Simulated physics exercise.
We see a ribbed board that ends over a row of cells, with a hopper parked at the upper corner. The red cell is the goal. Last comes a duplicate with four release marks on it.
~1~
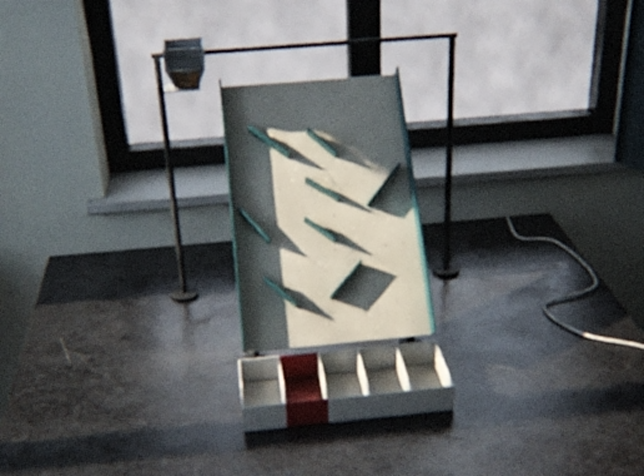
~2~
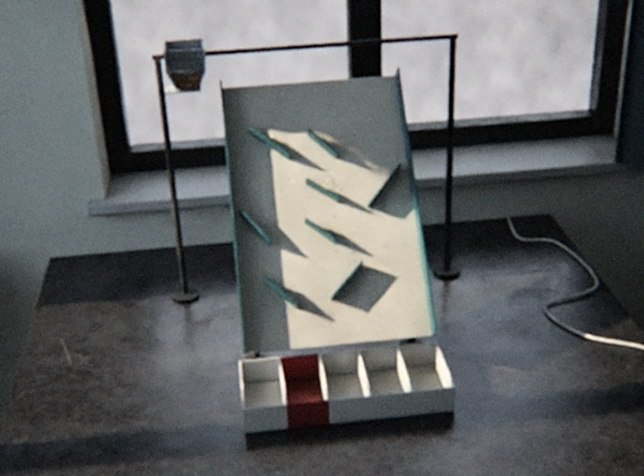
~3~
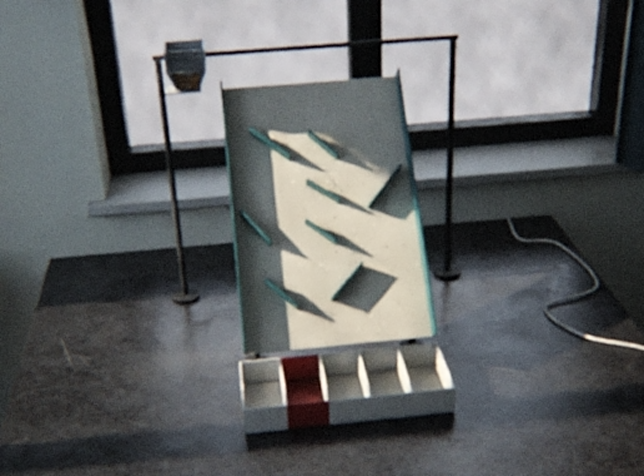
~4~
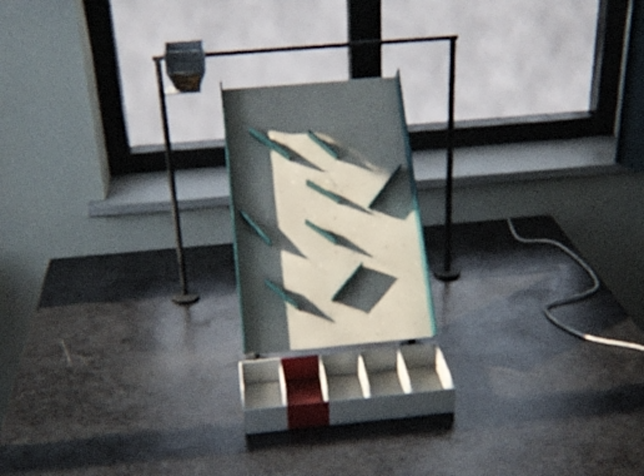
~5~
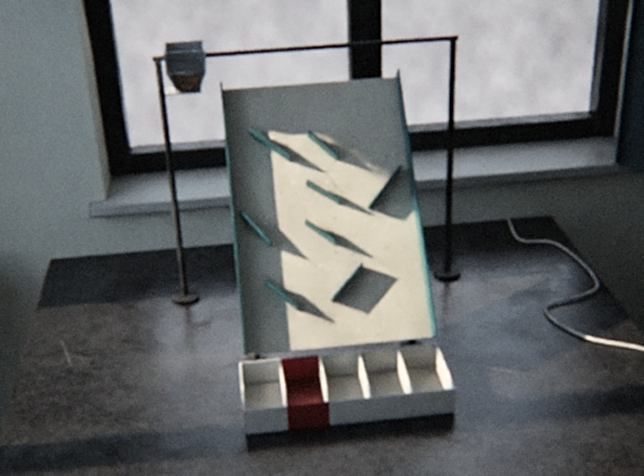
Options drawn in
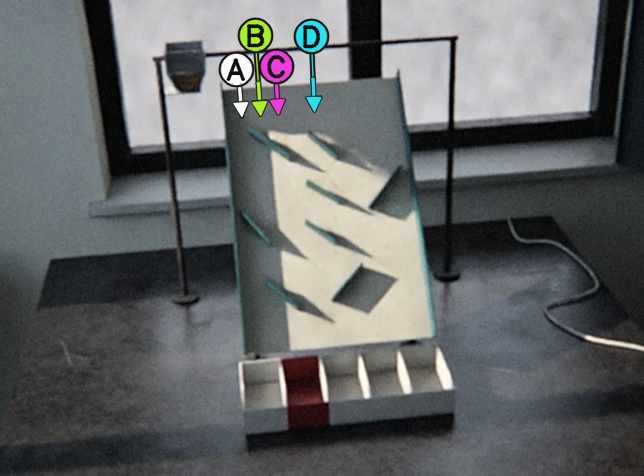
A tilted board with slanted ribs standing motionless above a row of pale cells, one red, beside a window.
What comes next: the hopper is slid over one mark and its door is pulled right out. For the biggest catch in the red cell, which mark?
Take D.
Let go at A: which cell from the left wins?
The third.
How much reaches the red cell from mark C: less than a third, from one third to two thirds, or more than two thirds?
Mark C gives less than a third.
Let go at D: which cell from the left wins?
The second.
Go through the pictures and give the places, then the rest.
Hopper at (187, 79), roasted chickpeas, door shut, in the first picture.
Ribs (250, 127) to (290, 154), (308, 129) to (338, 153), (307, 178) to (340, 198), in the second picture.
Ribs (370, 204) to (401, 164), (240, 209) to (271, 242), (306, 219) to (337, 240), in the third picture.
Ribs (265, 279) to (297, 306), (332, 298) to (363, 262), in the fourth picture.
Red cell at (308, 414), number 2 of 5 from the left, in the fifth picture.
On the marked copy, mark A meets the board at (241, 111); mark B meets the board at (260, 110); mark C meets the board at (278, 109); mark D meets the board at (314, 106).
If A is chosen, a small part in the red cell, most in other cells, a stray few held on the board, a small part outside the box.
If B is chosen, a small part in the red cell, most in other cells, a small part outside the box.
If C is chosen, a small part in the red cell, most in other cells, a small part outside the box.
If D is chosen, about half in the red cell, about a third in other cells, a stray few outside the box.
